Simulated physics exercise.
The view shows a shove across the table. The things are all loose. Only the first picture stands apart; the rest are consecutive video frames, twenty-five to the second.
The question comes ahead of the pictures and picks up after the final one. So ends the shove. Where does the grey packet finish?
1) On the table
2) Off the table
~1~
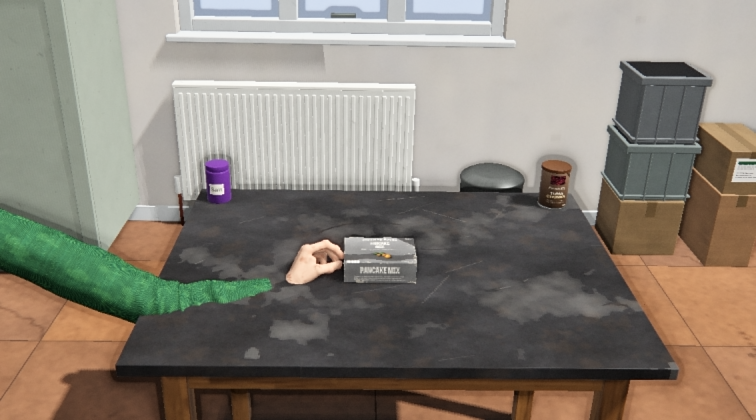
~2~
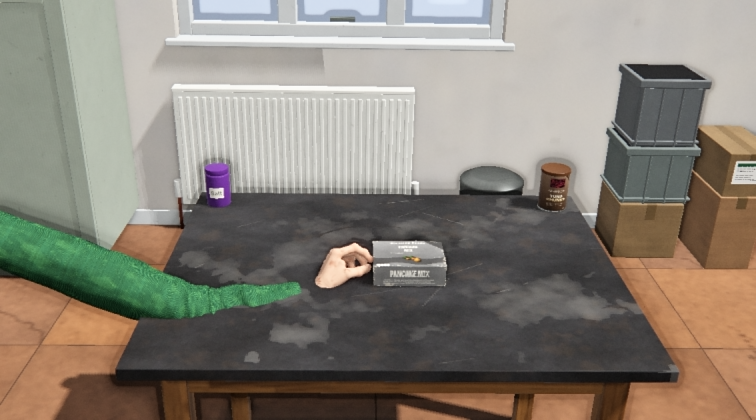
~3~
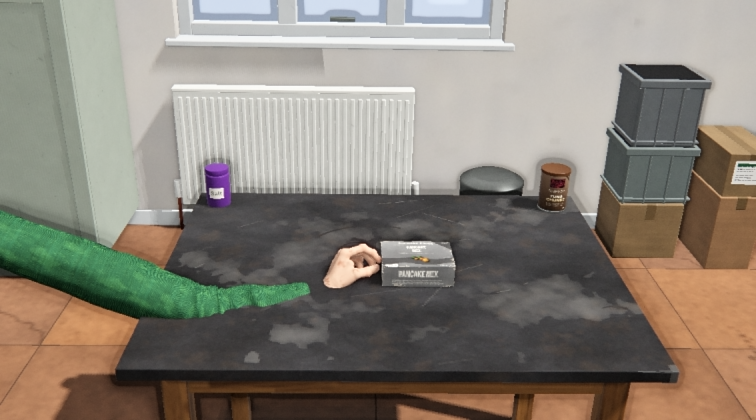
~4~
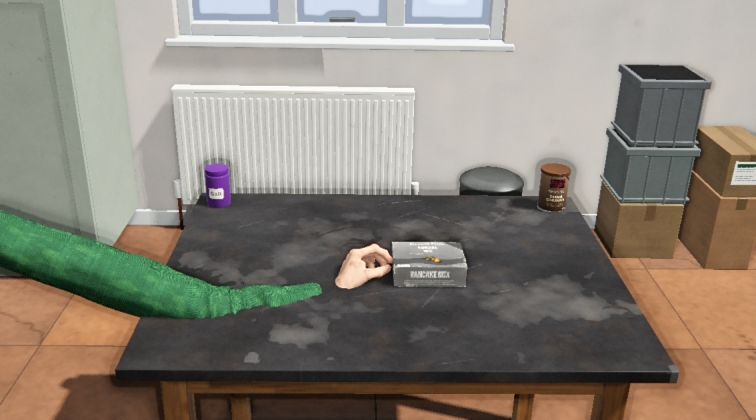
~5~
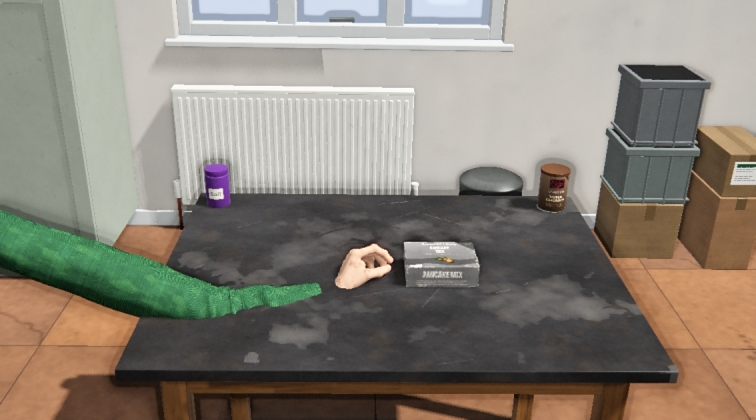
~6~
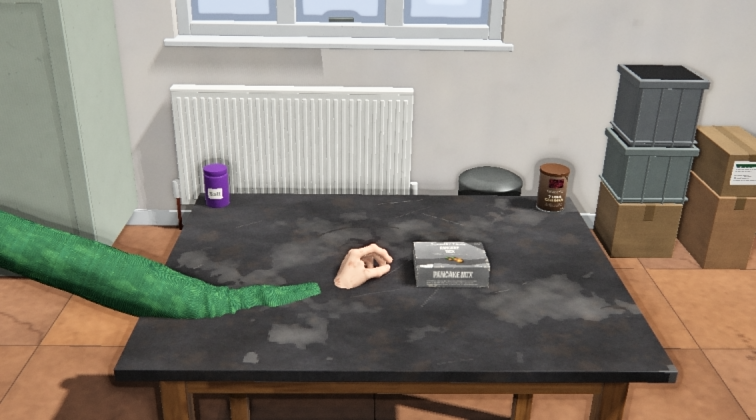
On the table.
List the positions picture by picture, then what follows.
The first picture shows under the hand; grey packet (380, 260).
The second picture shows under the hand; grey packet (408, 263).
The third picture shows under the hand; grey packet (417, 263).
The fourth picture shows grey packet (428, 264).
The fifth picture shows grey packet (440, 264) shifted a little.
The sixth picture shows grey packet (450, 264) shifted a little.
Then, 0.10 s on from there, grey packet shifted a little near (470, 264).
Then, 0.20 s on from there, grey packet shifted about its own width near (479, 264).
In the end, moved from the start, grey packet. At the end, from the last picture's camera, grey packet near (480, 264).
